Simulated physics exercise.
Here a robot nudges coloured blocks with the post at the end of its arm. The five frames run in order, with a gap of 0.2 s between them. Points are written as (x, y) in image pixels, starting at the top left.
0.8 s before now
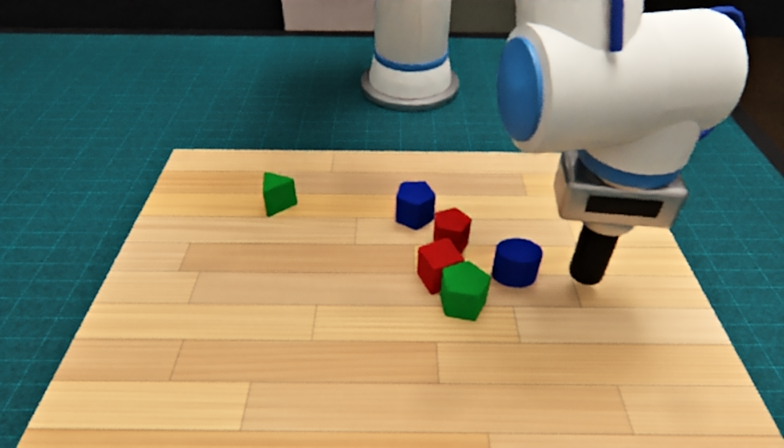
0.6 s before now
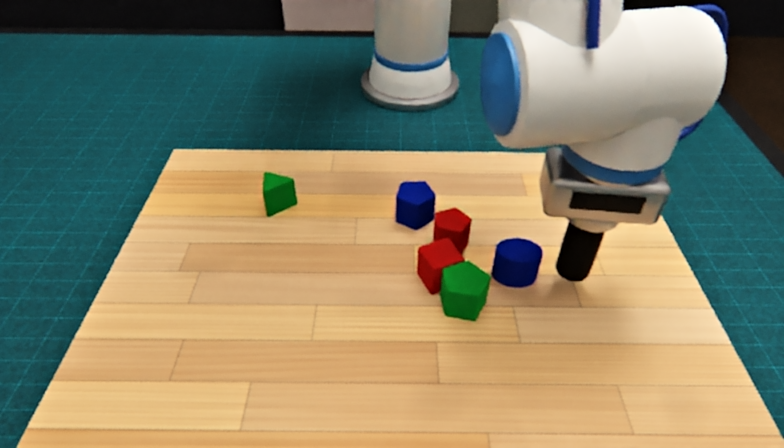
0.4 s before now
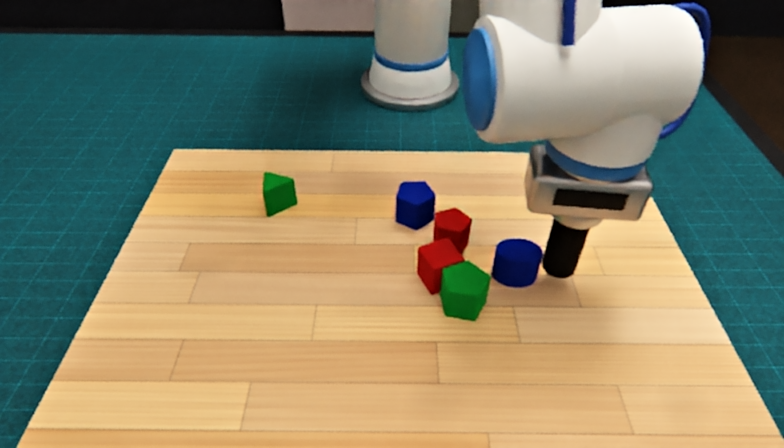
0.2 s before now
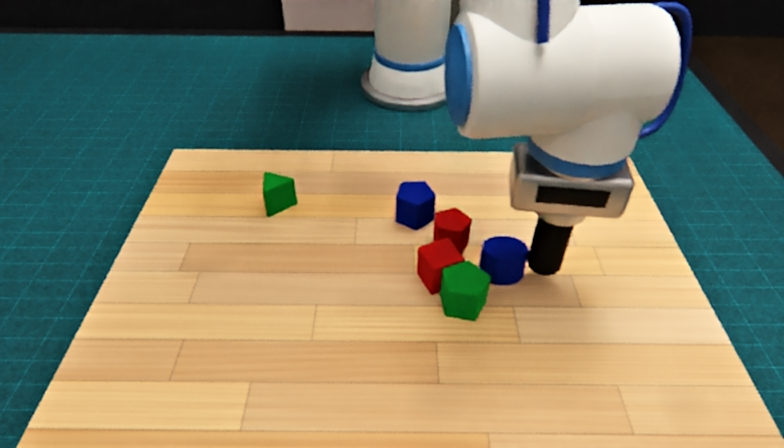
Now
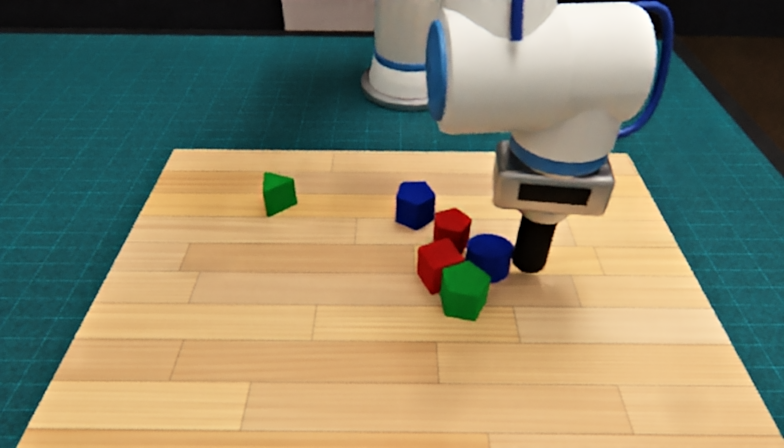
A robot arm moves left and pushes the blue round block toward the red blocks.
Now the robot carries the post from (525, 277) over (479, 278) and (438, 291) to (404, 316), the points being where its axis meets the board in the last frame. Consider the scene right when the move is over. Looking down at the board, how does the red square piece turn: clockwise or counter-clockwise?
If we look at it from overhead, the red square piece pivots counter-clockwise.
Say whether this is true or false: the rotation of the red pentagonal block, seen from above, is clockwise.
The claim holds.
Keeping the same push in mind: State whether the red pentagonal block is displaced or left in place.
The red pentagonal block is moved.
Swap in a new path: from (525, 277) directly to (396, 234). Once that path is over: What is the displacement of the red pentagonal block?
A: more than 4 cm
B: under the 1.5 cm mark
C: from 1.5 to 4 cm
The one that fits is A, more than 4 cm.
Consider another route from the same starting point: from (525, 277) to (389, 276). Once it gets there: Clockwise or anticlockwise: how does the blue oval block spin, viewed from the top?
The turn is clockwise.
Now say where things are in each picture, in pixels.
The first picture shows tip of the post (585, 274), middles of tops, red square piece (441, 252), red pentagonal block (453, 219), green pentagonal block (466, 278), blue oval block (520, 249).
The second picture shows post (572, 271), nothing pushed.
The third picture shows post (558, 268), nothing pushed.
The fourth picture shows post (543, 265), blue oval block (506, 247).
The fifth picture shows post (528, 263), red square piece (441, 252), red pentagonal block (453, 219), green pentagonal block (466, 278), blue oval block (491, 245).
The first path, step by step. One third of the way, post (481, 264); red square piece (419, 256), turned 30° anticlockwise; red pentagonal block (445, 214), turned 40° clockwise; blue oval block (446, 239), turned 25° clockwise.
Two thirds of the way, post (439, 277); red square piece (405, 258), turned 45° anticlockwise; red pentagonal block (444, 212), turned 45° clockwise; green pentagonal block (449, 295), turned 70° anticlockwise; blue oval block (429, 235), turned 60° clockwise.
At the end, post (404, 302); red square piece (394, 259), turned 20° anticlockwise; red pentagonal block (444, 212), turned 45° clockwise; green pentagonal block (447, 303), turned 90° anticlockwise; blue oval block (429, 235), turned 60° clockwise.
